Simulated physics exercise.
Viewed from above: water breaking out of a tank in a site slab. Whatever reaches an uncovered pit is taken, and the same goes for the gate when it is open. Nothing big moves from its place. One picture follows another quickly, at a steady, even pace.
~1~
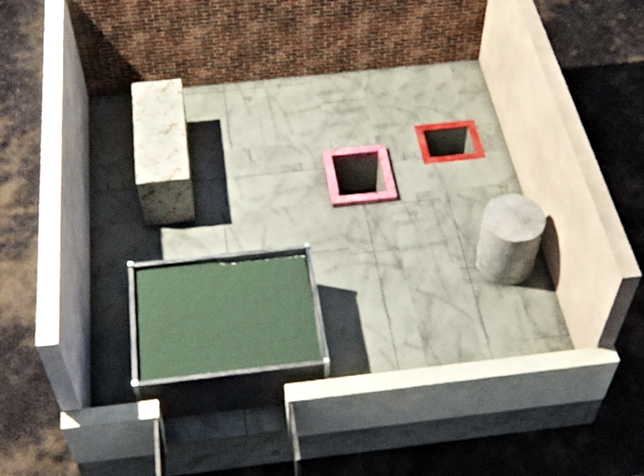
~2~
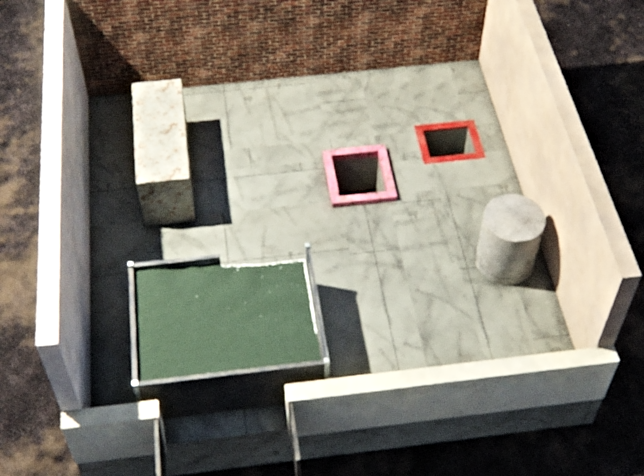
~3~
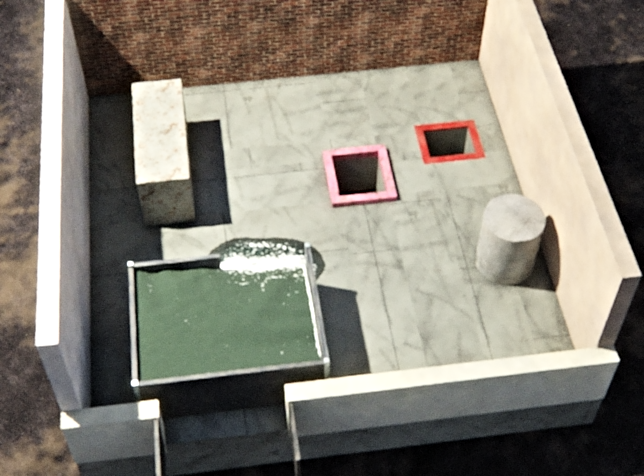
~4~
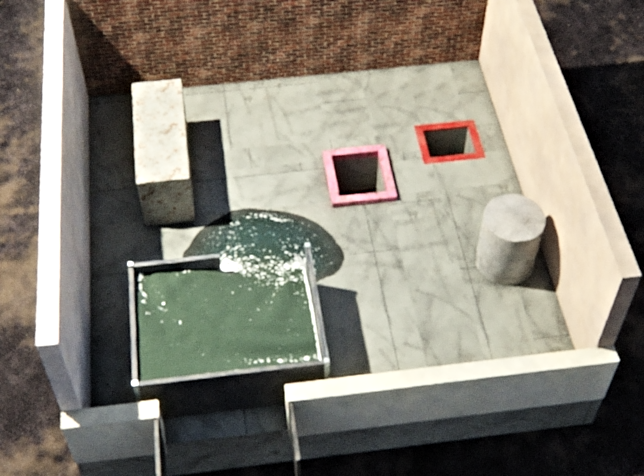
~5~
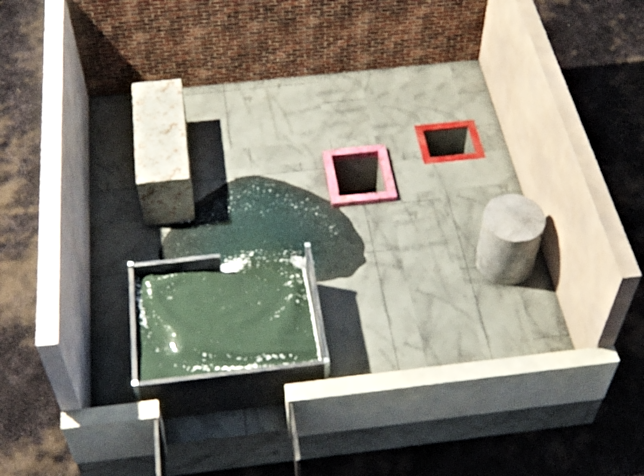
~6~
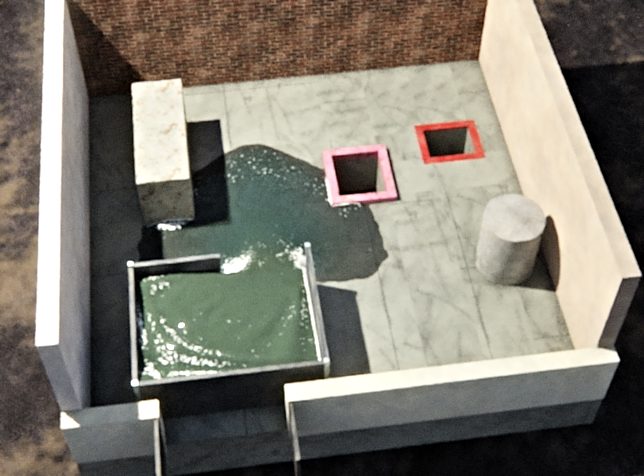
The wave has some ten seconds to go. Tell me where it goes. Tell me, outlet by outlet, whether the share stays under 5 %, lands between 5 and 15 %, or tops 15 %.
Outlet by outlet: The gate stays under 5 %, the pink pit lands between 5 and 15 %, the red pit tops 15 %.
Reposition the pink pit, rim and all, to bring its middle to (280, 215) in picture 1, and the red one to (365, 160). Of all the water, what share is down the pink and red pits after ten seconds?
The pink pit takes around 30 percent, while the red pit takes around 10 percent.
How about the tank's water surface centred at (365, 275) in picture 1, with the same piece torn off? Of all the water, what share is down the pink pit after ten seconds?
Within ten seconds, 25 percent of the total ends up in the pink pit.
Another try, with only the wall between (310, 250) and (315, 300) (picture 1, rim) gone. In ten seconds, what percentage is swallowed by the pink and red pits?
I'd say the pink pit gets around 0 percent and the red pit around 25 percent.
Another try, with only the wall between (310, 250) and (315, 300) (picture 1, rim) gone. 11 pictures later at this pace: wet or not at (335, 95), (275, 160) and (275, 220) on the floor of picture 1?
Listed in order, they come out without a puddle, without a puddle and without a puddle.
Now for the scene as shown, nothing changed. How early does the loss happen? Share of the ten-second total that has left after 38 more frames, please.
Near 50 in a hundred.
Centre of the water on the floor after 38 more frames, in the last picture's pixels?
About (276, 212) in the last view.
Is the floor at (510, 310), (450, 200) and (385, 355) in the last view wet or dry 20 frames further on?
In that order, the three spots are high and dry, soaked and high and dry.
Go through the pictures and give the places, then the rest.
Still water in the water tank at (226, 315), in the first picture.
The front is at a hidden place, out from the gap on the water tank's far side, in the second picture.
The front is at (222, 249), out from the gap on the water tank's far side, in the third picture.
Water pours out on the water tank's far side and has run to (231, 217), in the fourth picture.
Water pours out on the water tank's far side and has run to (239, 183), in the fifth picture.
The front is at (262, 149), out from the gap on the water tank's far side, in the sixth picture.
A moment on, water covers 35 % of the floor; the gate 0 %, the pink pit 1 %, the red pit 0 %.
Next, water covers 50 % of the floor; the gate 0 %, the pink pit 4 %, the red pit 0 %.
Then, water covers 65 % of the floor; the gate 0 %, the pink pit 6 %, the red pit 1 %.
Later, water covers 75 % of the floor; the gate 0 %, the pink pit 6 %, the red pit 6 %.
In the end, water covers 100 % of the floor; the gate 2 %, the pink pit 7 %, the red pit 17 %.
